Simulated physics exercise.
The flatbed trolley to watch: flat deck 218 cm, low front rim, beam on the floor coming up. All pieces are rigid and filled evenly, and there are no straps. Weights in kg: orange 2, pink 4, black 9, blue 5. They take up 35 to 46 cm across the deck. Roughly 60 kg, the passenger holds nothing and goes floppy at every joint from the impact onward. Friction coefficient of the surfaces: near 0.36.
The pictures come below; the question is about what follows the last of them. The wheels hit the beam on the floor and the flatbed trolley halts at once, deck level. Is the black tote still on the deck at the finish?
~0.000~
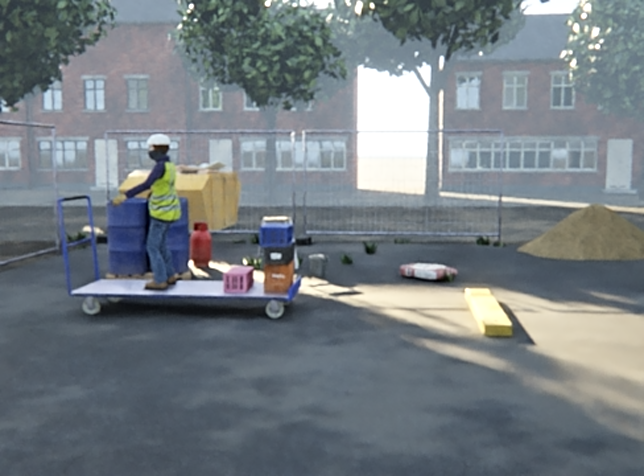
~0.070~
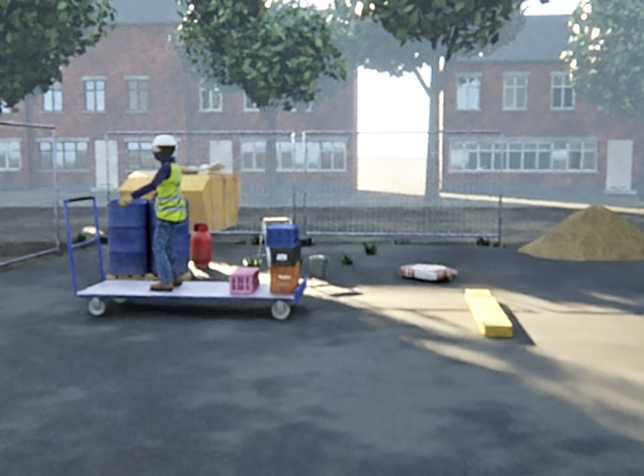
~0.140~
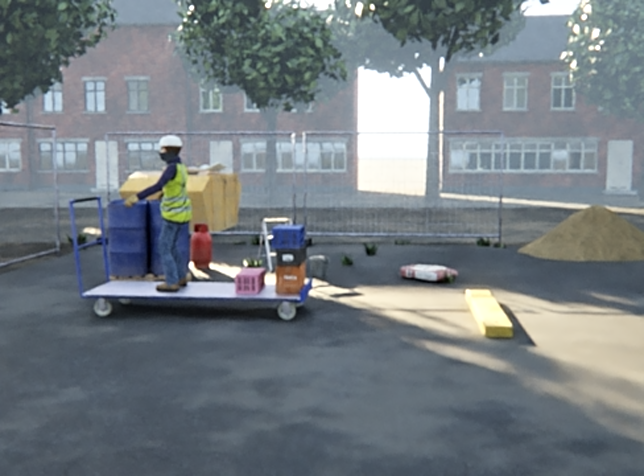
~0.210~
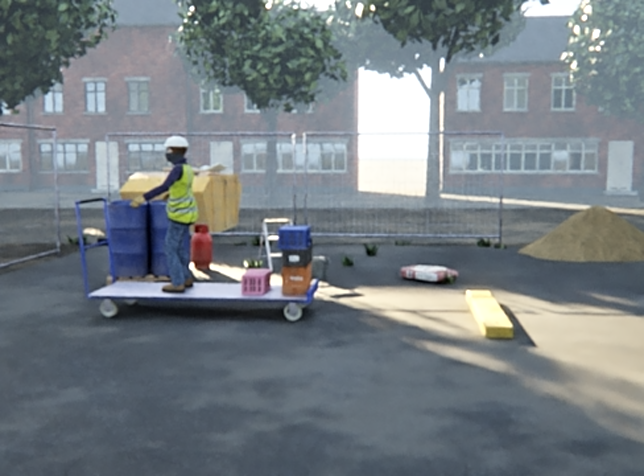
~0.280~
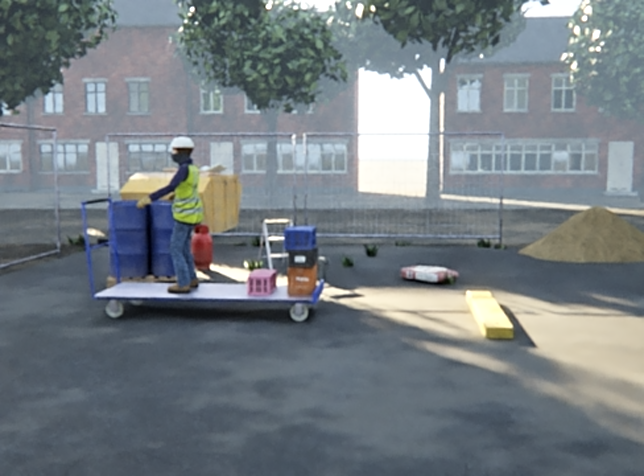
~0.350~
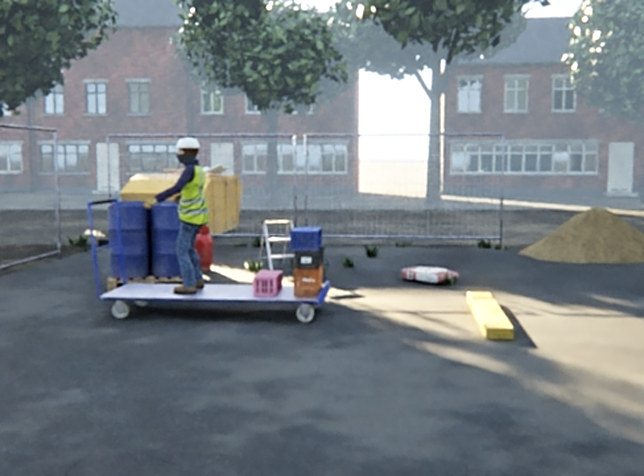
Yes.
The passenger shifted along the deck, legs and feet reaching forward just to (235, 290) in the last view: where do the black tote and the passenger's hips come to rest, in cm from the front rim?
Neither reaches the rim: The black item rests 10 cm behind, the hips 80 cm behind.
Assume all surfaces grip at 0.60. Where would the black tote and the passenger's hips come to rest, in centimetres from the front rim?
Then the black one stays 20 cm short of the rim and the hips end 90 cm back from it.
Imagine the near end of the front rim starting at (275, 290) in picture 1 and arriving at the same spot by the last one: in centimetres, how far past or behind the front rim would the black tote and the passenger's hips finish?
Black 30 past, hips 70 behind.
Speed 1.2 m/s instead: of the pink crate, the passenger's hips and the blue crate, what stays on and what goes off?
In that case pink on, hips on, blue off.
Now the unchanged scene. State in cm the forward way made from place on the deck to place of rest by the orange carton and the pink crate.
Orange 0 cm forward, pink 20 cm forward.
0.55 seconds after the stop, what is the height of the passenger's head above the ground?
The head is roughly 60 cm up.
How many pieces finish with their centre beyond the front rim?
0 of them.
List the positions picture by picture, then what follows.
The first picture shows black tote (280, 253), blue crate (277, 235), rim corner (290, 296); 0 cm covered, 187 to go.
The second picture shows black tote (286, 254), blue crate (283, 236), rim corner (296, 297); 6 cm covered, 181 to go.
The third picture shows black tote (291, 254), blue crate (289, 236), rim corner (302, 298); 11 cm covered, 175 to go.
The fourth picture shows black tote (297, 255), blue crate (295, 237), rim corner (308, 299); 17 cm covered, 169 to go.
The fifth picture shows black tote (303, 256), blue crate (300, 237), rim corner (314, 299); 23 cm covered, 164 to go.
The sixth picture shows black tote (309, 257), blue crate (306, 238), rim corner (321, 300); 29 cm covered, 158 to go. Speed about 0.8 m/s.
After 2.28 s the deck stops.
After 2.83 s the black tote is 11 cm behind the rim, tilted 0°, near (475, 259) in the last picture's view.
After 3.28 s the black tote is 11 cm behind the rim, tilted 0°, near (474, 259) in the last picture's view.
When all is still (6.3 s), nothing is past the rim; behind it, orange carton, pink crate, black tote, blue crate and the passenger's hips.
